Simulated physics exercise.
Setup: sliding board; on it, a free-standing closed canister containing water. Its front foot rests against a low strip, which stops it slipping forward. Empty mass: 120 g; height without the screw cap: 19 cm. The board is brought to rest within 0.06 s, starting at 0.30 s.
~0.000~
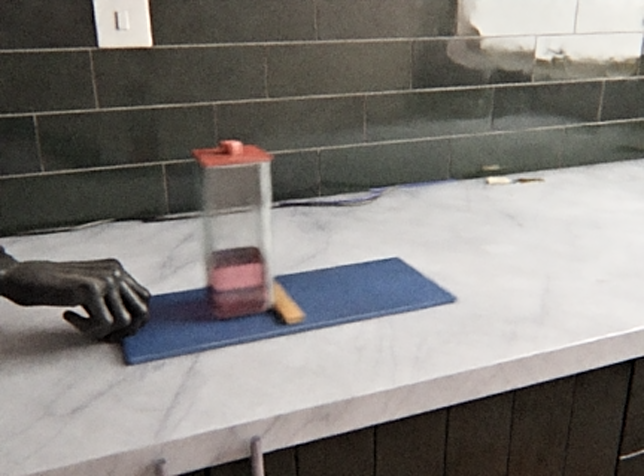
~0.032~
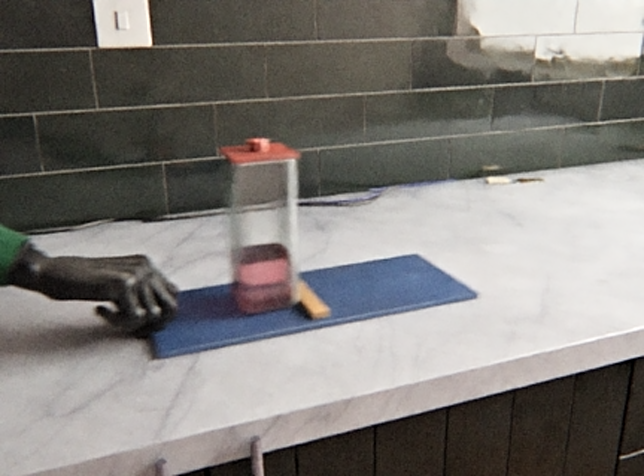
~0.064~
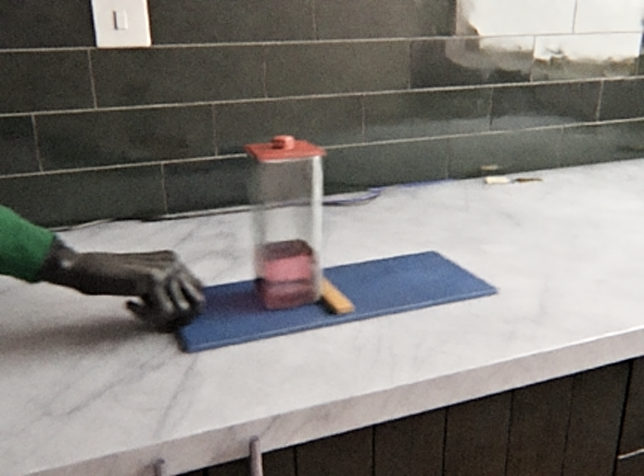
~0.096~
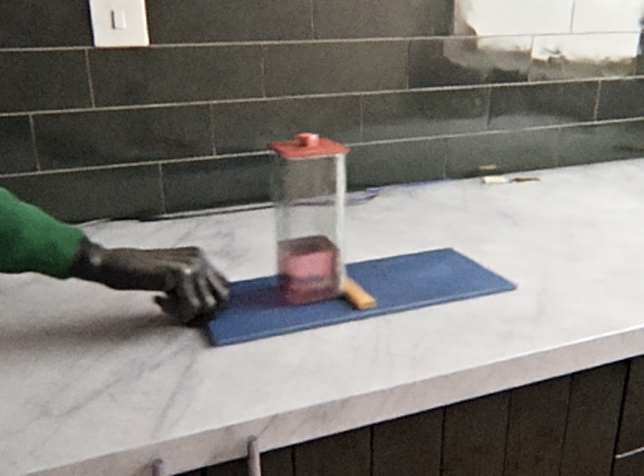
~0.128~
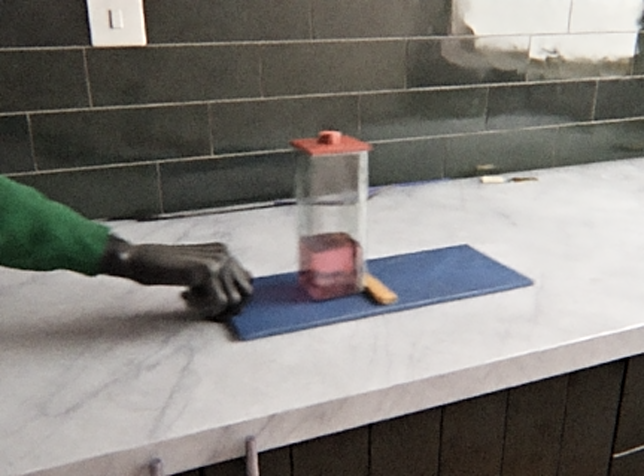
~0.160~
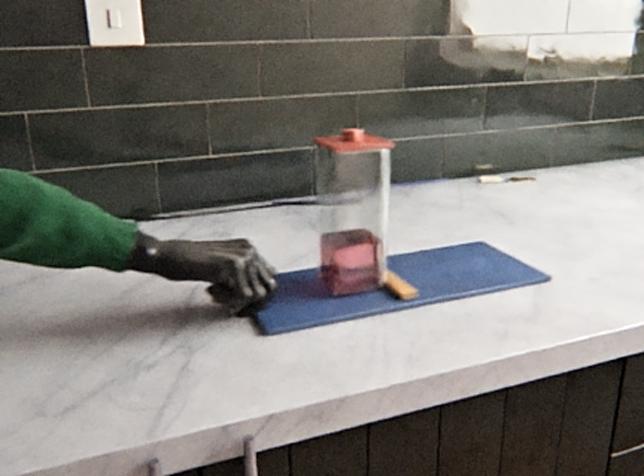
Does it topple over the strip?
Result: It tips.
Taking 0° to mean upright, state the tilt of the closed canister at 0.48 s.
About 32 degrees.
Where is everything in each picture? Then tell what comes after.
In the first frame, 0.0 cm from the start; closed canister, level (208, 259) left, (262, 251) right, rim (261, 158).
In the second frame, 3.2 cm from the start; closed canister, level (234, 255) left, (287, 247) right.
In the third frame, 6.4 cm from the start; closed canister, level (259, 251) left, (310, 243) right.
In the fourth frame, 9.6 cm from the start; closed canister, level (281, 247) left, (332, 240) right.
In the fifth frame, 12.8 cm from the start; closed canister, level (305, 243) left, (352, 236) right.
In the sixth frame, 16.0 cm from the start; closed canister, level (326, 239) left, (373, 233) right.
Then, 0.36 s in, the board moves at 0.00 m/s; the closed canister leans 8°.
Then, 0.48 s in, the closed canister leans 33°.
Then, 0.64 s in, the closed canister lies on its side.
Then, 0.86 s in, the closed canister lies on its side.
Finally, the closed canister lies on its side.
